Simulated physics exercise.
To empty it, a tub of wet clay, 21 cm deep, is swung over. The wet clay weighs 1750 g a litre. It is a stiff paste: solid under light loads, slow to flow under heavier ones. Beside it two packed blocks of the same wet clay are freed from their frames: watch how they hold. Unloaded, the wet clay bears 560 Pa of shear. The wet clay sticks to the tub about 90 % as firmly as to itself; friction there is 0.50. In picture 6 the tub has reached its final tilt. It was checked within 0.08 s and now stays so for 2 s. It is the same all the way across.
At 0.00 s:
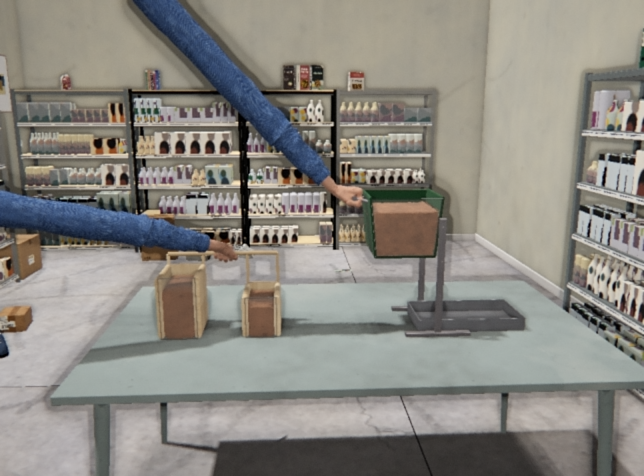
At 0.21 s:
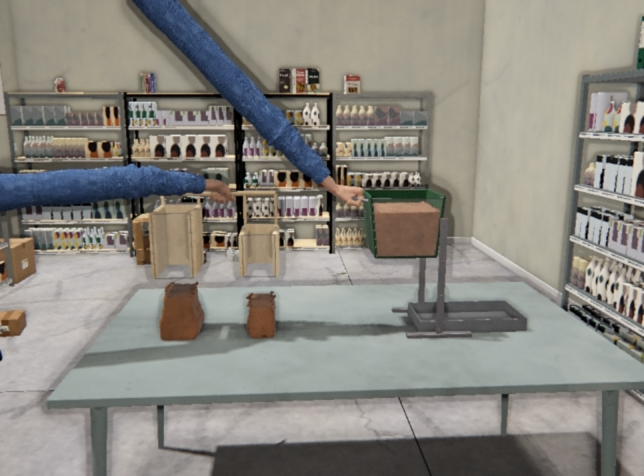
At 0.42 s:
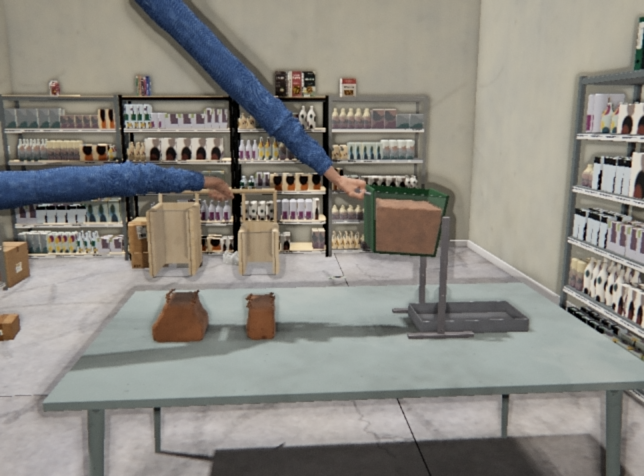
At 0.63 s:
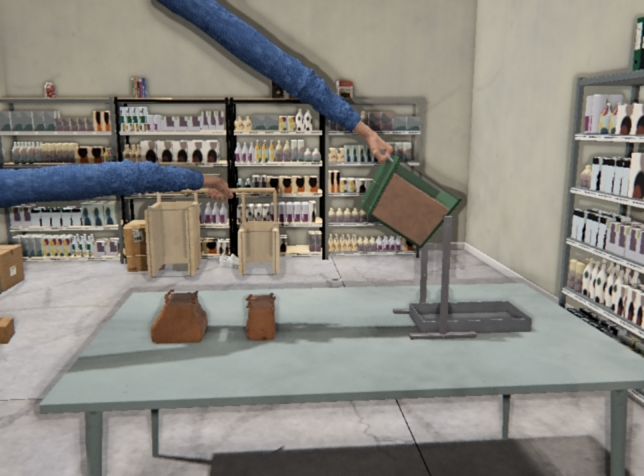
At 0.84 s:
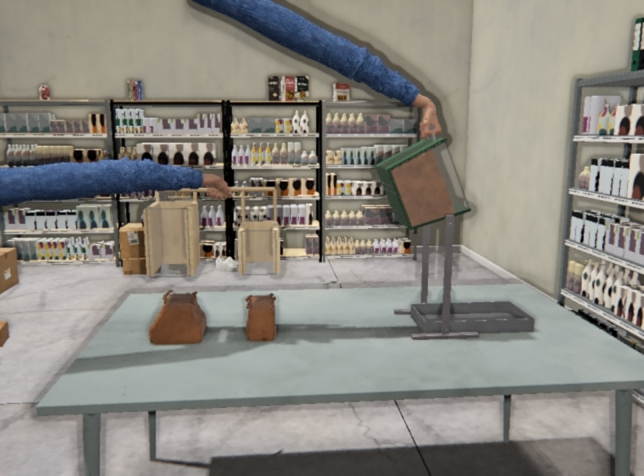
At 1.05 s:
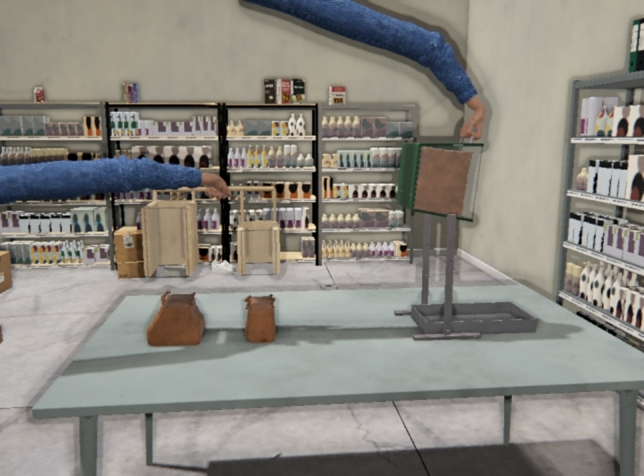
A hand swings a green tub of clay onto its side after two clay blocks are unframed.
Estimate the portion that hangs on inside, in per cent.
About 39 %.
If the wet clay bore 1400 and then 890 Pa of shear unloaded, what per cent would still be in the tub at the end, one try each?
In turn about 100 %, 40 %.
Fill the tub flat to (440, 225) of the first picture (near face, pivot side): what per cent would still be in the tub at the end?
In that case some 60 per cent.
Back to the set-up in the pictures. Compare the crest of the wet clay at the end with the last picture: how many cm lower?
Some 12 cm.
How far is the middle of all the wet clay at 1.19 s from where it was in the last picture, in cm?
About 6 cm.
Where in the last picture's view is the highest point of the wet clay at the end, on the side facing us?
Near (436, 184).
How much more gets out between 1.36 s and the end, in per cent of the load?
Near 9 %.
By 1.19 s, the tub is at 95 degrees and holds 86 %.
By 1.36 s, the tub is at 95 degrees and holds 48 %.
By 1.53 s, the tub is at 95 degrees and holds 43 %.
By 1.70 s, the tub is at 95 degrees and holds 41 %.
By 3.05 s, at the end, the tub is at 95 degrees and holds 39 %.
